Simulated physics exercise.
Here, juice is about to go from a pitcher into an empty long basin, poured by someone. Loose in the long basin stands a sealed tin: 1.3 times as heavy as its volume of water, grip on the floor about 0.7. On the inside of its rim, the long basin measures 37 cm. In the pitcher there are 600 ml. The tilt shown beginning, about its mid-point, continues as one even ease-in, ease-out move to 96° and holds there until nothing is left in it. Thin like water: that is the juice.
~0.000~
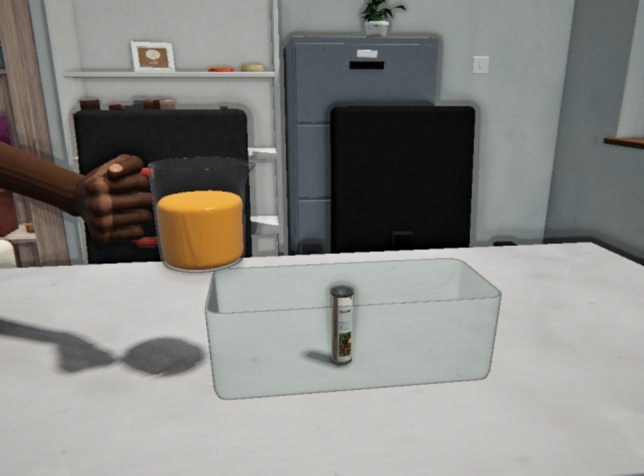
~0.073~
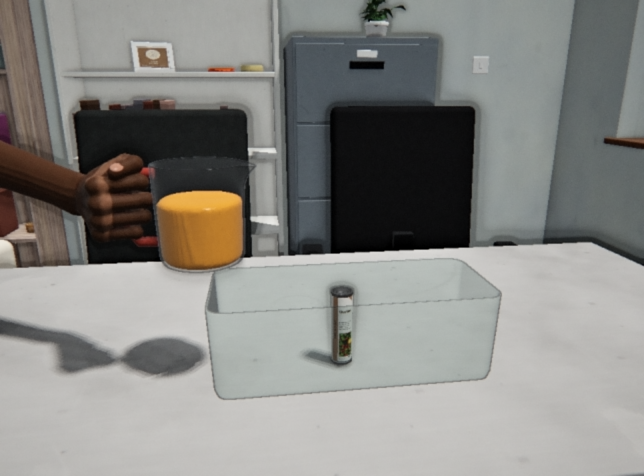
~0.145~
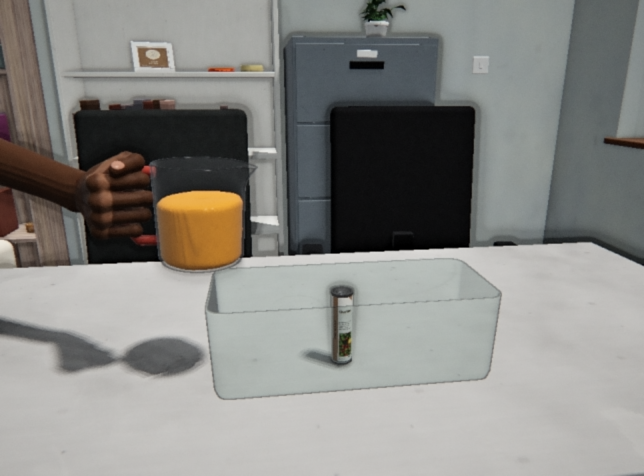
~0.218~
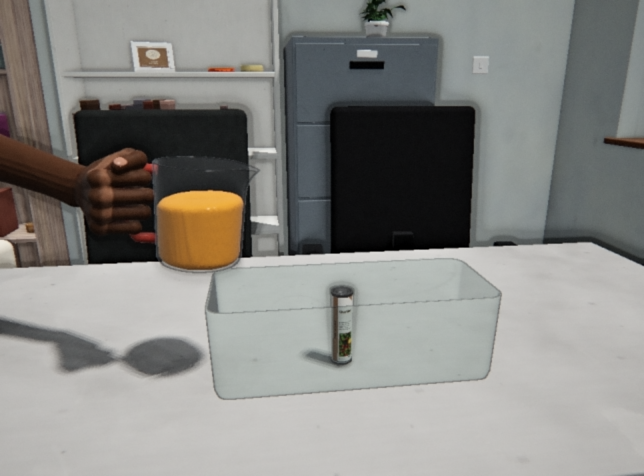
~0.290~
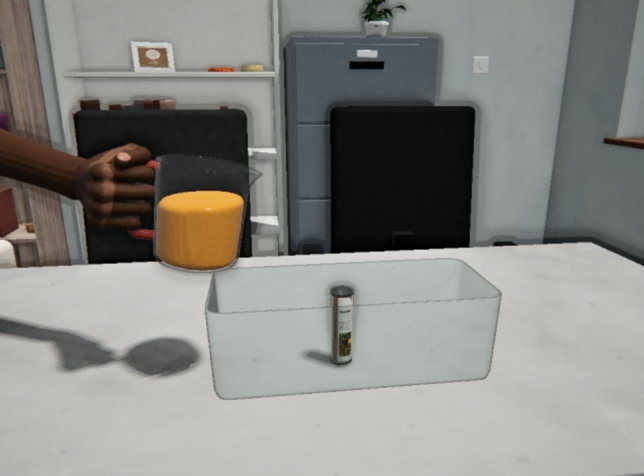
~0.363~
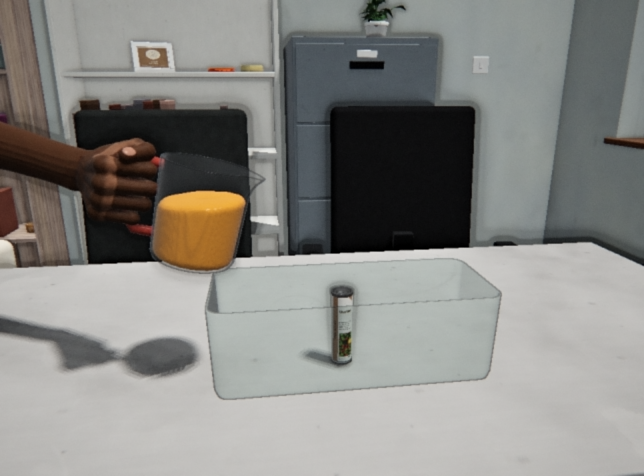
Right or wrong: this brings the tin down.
Wrong, the tin stays up.
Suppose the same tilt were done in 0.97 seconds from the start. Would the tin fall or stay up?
The tin stays on its base.
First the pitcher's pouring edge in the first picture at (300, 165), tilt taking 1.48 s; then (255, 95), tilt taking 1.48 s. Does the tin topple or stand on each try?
First it tips over; then it tips over.
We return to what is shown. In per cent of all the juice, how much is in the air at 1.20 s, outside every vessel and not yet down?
14 per cent, roughly.
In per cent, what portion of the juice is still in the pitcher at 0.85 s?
Some 94 % of it is still there.
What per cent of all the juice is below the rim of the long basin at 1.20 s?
My estimate is about 40 percent.
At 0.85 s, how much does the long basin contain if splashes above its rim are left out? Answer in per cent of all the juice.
Near 0 in a hundred.
By 0.85 s the tilt is 59° and 94 per cent is still to pour; the tin stands where it began.
By 1.20 s the tilt is 88° and 45 per cent is still to pour; the tin stands where it began.
By 1.58 s the tilt is 96° and 9 per cent is still to pour; the tin stands where it began.
By 1.98 s the tilt is 96° and 1 per cent is still to pour; the tin stands where it began.
At rest the tin stands where it began.
